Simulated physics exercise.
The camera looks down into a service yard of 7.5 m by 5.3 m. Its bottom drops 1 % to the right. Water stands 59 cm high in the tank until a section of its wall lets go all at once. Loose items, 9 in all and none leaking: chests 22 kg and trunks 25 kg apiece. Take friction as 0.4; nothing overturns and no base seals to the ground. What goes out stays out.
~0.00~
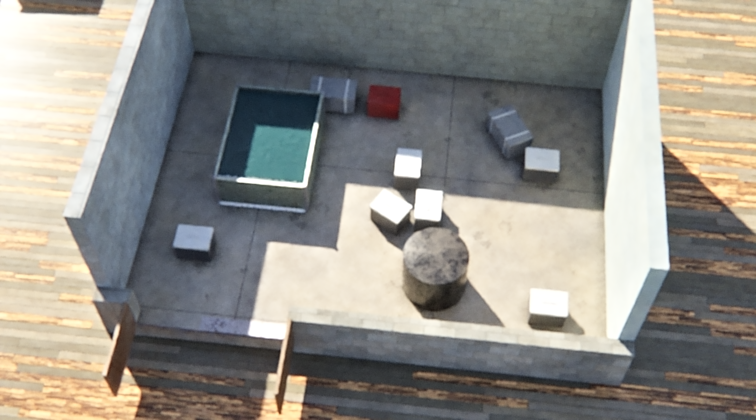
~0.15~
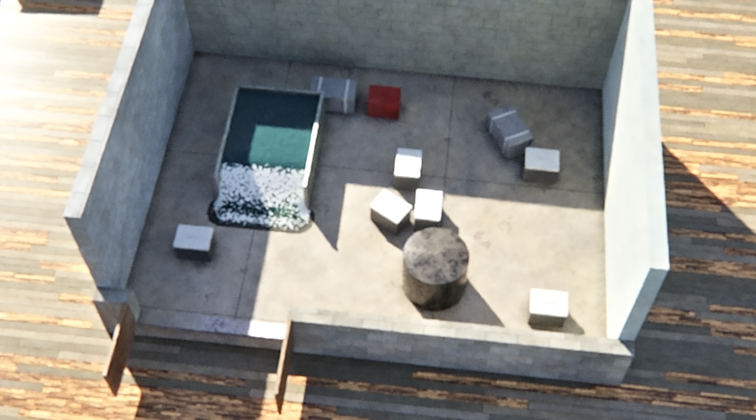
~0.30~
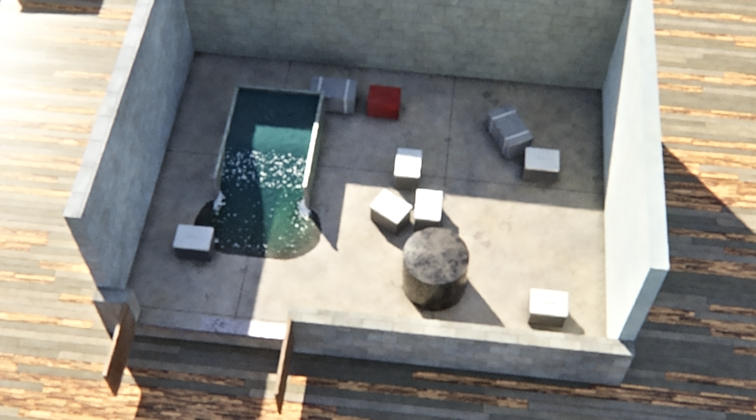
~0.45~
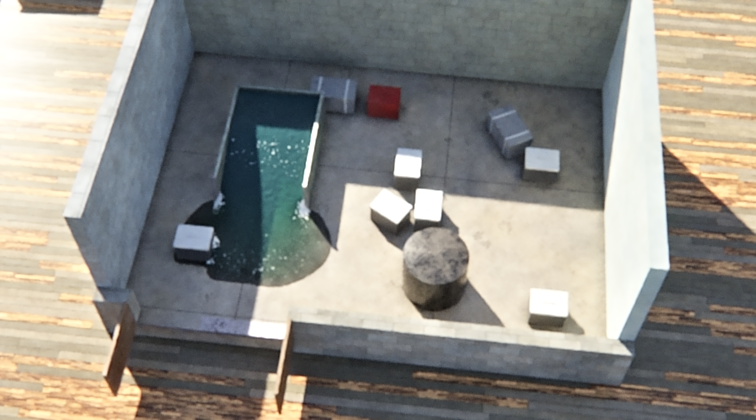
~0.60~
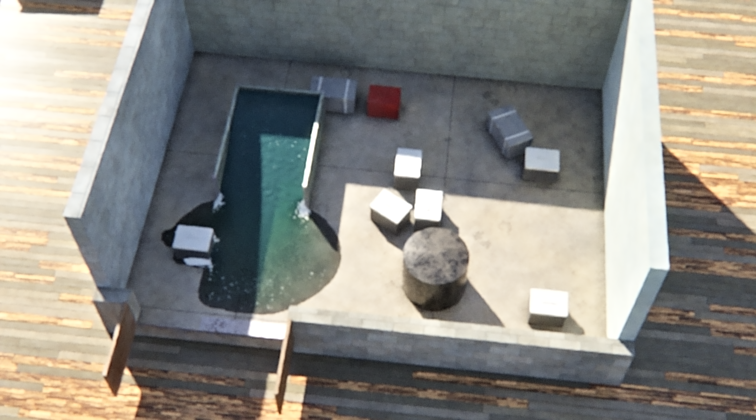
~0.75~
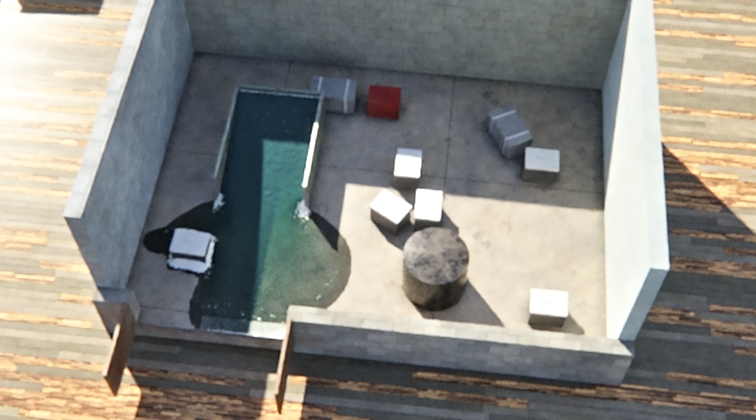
Water stands in a rectangular tank at the left of a walled, concrete-floored yard, seen from high above and ringed by wooden planking. A red chest and a grey trunk sit near the back wall, with pale chests scattered about, another grey trunk at right and a dark drum near the centre. The water bursts from the tank's near end, foaming, then spreads to the front opening and slightly shifts the left chest, the camera still.
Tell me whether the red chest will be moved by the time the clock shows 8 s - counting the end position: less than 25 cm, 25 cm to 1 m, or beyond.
The red chest barely shifts.
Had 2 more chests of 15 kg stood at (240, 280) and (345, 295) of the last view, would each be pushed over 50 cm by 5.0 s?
In turn: Past it, more.
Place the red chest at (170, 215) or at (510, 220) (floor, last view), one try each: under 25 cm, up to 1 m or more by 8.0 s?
In turn: It barely shifts; it holds its place.
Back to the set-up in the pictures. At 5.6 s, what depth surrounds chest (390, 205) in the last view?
About 2 cm.
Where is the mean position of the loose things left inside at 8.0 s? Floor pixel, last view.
At about (440, 179).
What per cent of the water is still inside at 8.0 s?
Some 38 per cent remains.
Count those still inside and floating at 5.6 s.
I count 0.
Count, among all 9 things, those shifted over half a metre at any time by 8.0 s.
I count 1.
After 1.6 s the red chest is near (384, 95), 0.0 m from its start, aground; 0 of 9 are out; 0 afloat.
After 3.6 s the red chest is near (384, 95), 0.0 m from its start, aground; 1 of 9 are out; 0 afloat.
After 5.6 s the red chest is near (384, 95), 0.0 m from its start, aground; 1 of 9 are out; 0 afloat.
After 8.0 s the red chest is near (384, 95), 0.0 m from its start, aground; 1 of 9 are out; 0 afloat.
